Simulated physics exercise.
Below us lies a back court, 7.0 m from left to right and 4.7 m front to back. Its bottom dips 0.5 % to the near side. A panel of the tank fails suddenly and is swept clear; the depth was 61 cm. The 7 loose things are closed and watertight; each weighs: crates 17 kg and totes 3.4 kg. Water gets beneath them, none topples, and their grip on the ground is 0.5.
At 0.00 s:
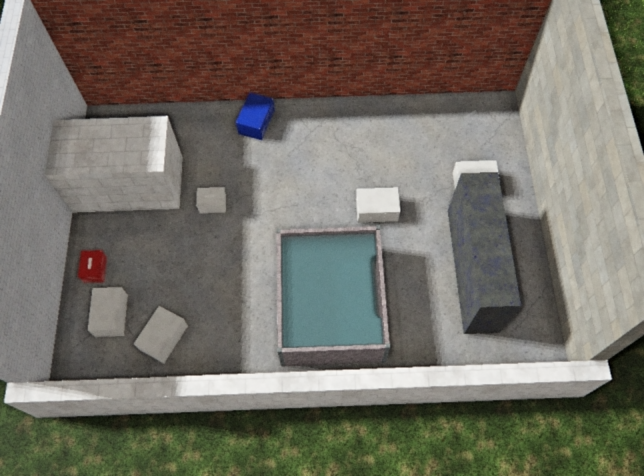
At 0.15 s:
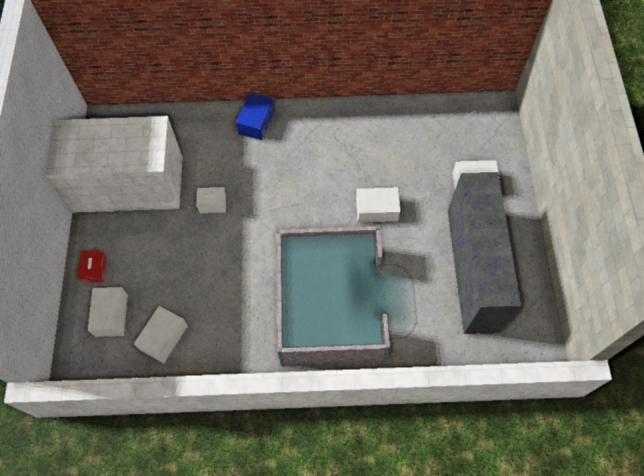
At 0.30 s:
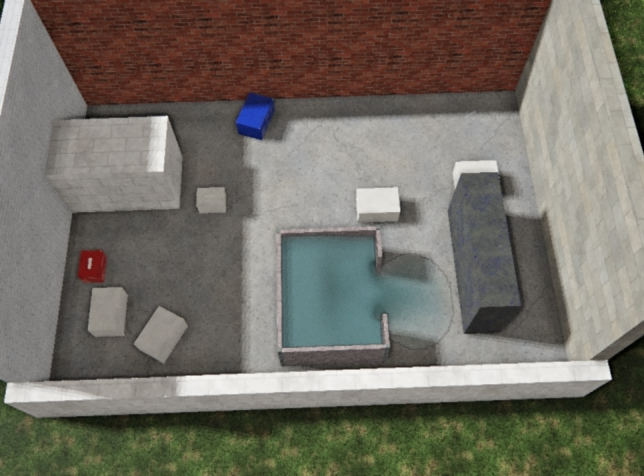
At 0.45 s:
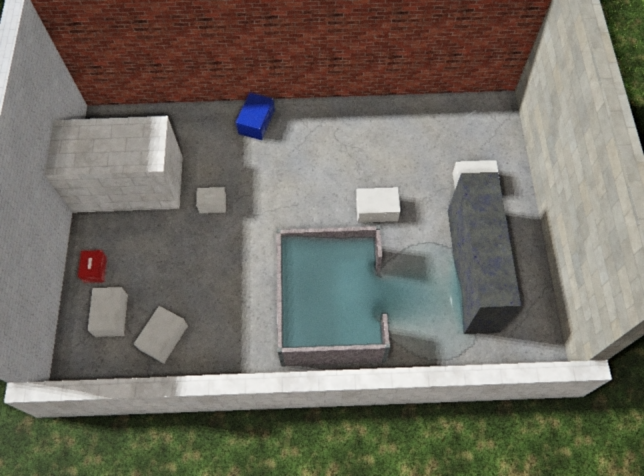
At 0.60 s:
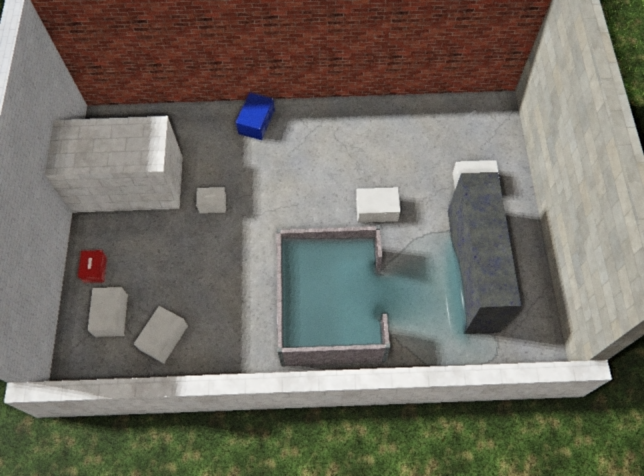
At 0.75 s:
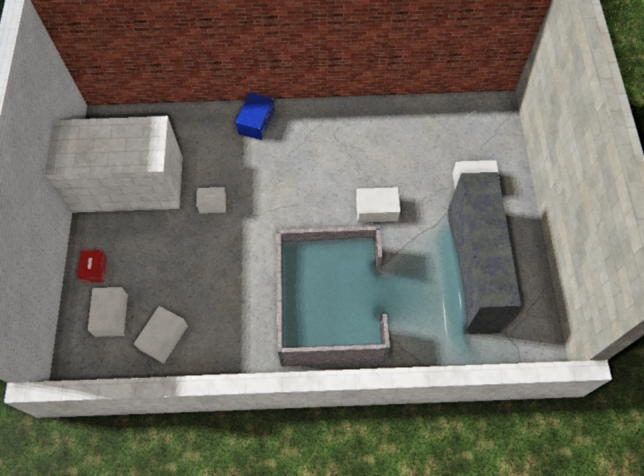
In a walled back court with a brick wall at the far side, a square tank of blue-green water stands among pale blocks, a blue crate and a red tote. Its right side opens, and water spreads rightward across the floor to the long dark block, while the surrounding objects stay still.
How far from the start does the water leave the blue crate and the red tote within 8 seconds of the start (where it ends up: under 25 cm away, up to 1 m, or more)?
Blue crate is nudged along, red tote stays put.
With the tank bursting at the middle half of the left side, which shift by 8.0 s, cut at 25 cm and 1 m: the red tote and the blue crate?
In that case the red tote travels far, the blue crate holds its place.
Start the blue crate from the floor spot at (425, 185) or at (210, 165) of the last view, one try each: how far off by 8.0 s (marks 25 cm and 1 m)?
In turn: It travels far; it holds its place.
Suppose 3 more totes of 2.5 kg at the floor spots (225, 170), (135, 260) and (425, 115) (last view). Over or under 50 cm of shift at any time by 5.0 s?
In turn: Under, less, more.
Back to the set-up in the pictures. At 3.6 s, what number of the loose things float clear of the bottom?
0 of them.
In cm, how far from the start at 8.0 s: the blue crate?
About 60 cm.
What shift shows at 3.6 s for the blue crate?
About 5 cm.
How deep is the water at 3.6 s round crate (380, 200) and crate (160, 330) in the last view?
Roughly 4 and 2 cm.
After 1.6 s the blue crate is near (255, 111), 0.0 m from its start, aground; the red tote is near (90, 263), 0.0 m from its start, aground; 0 afloat.
After 3.6 s the blue crate is near (253, 111), 0.0 m from its start, aground; the red tote is near (90, 263), 0.0 m from its start, aground; 0 afloat.
After 5.6 s the blue crate is near (240, 116), 0.2 m from its start, aground; the red tote is near (90, 263), 0.0 m from its start, aground; 0 afloat.
After 8.0 s the blue crate is near (219, 123), 0.6 m from its start, aground; the red tote is near (90, 263), 0.0 m from its start, aground; 1 afloat.
